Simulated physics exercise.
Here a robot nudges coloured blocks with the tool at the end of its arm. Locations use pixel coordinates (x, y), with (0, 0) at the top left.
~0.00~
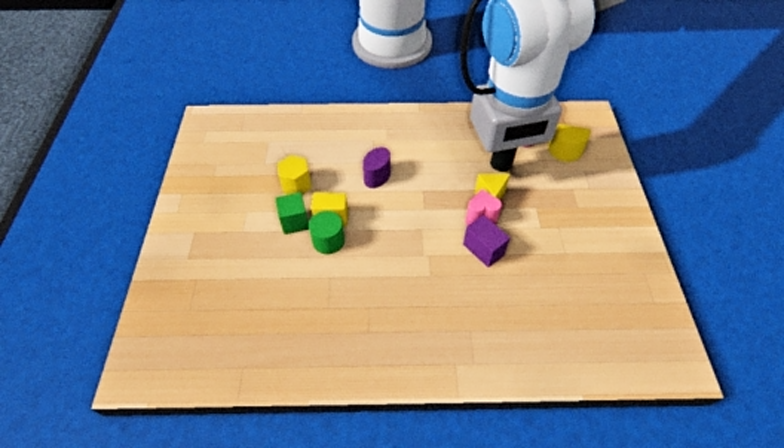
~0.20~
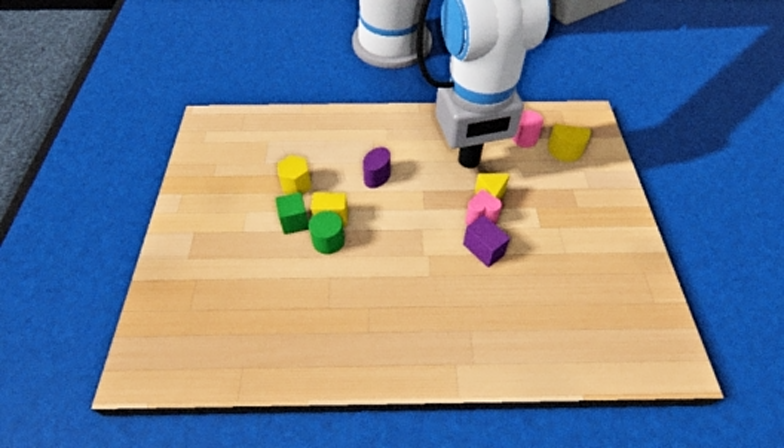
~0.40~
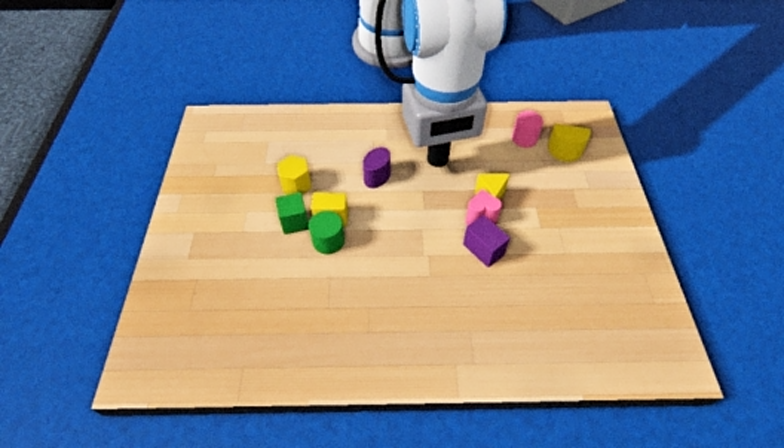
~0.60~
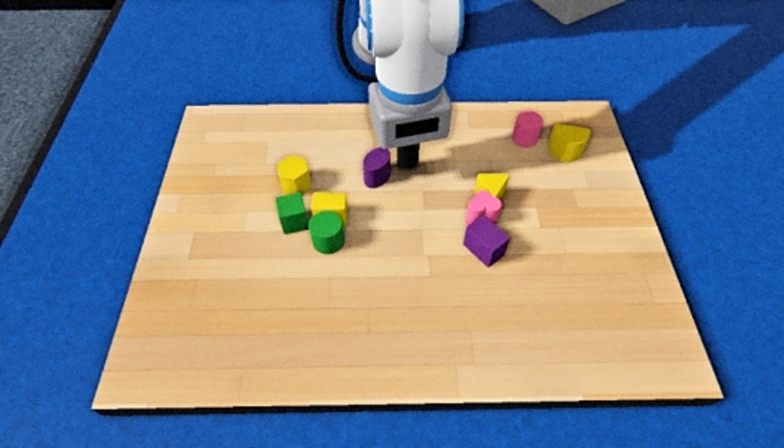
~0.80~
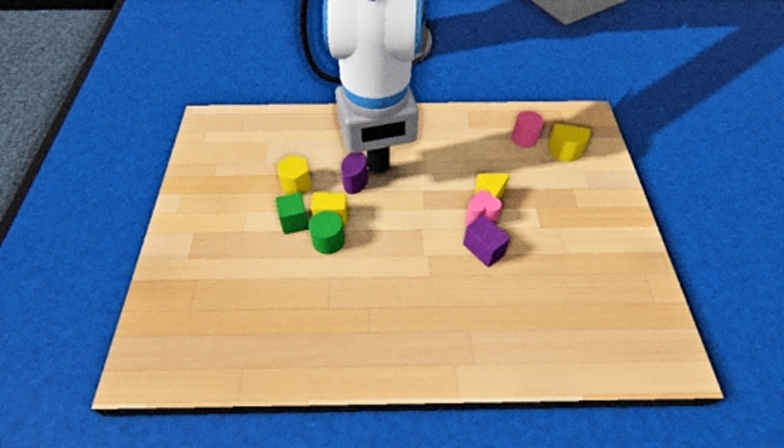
The footage shows a robot arm moving left across the far side of a wooden board scattered with coloured blocks, its tool reaching a purple elliptical block and nudging it slightly left toward the yellow and green blocks.
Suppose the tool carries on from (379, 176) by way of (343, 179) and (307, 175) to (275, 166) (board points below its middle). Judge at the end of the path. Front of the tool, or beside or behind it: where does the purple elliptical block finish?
Beside or behind it.
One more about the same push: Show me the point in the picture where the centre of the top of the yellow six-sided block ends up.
It comes to (269, 169).
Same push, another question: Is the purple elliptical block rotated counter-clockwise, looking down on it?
Yes, that is what happens.
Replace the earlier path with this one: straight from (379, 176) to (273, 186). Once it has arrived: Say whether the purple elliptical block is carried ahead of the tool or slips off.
The tool should slip past it.
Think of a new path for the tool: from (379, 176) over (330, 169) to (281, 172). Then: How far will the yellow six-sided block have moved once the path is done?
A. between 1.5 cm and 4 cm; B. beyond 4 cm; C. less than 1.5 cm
A (between 1.5 cm and 4 cm)
What follows on the original path. One third of the way, tool (341, 168); purple elliptical block (321, 172), turned 40° anticlockwise.
Two thirds of the way, tool (304, 164); yellow six-sided block (275, 171), turned 40° clockwise; purple elliptical block (308, 175), turned 95° anticlockwise.
At the end, tool (272, 155); yellow six-sided block (269, 169); yellow rectangular block unmoved; purple elliptical block (308, 175), turned 95° anticlockwise.
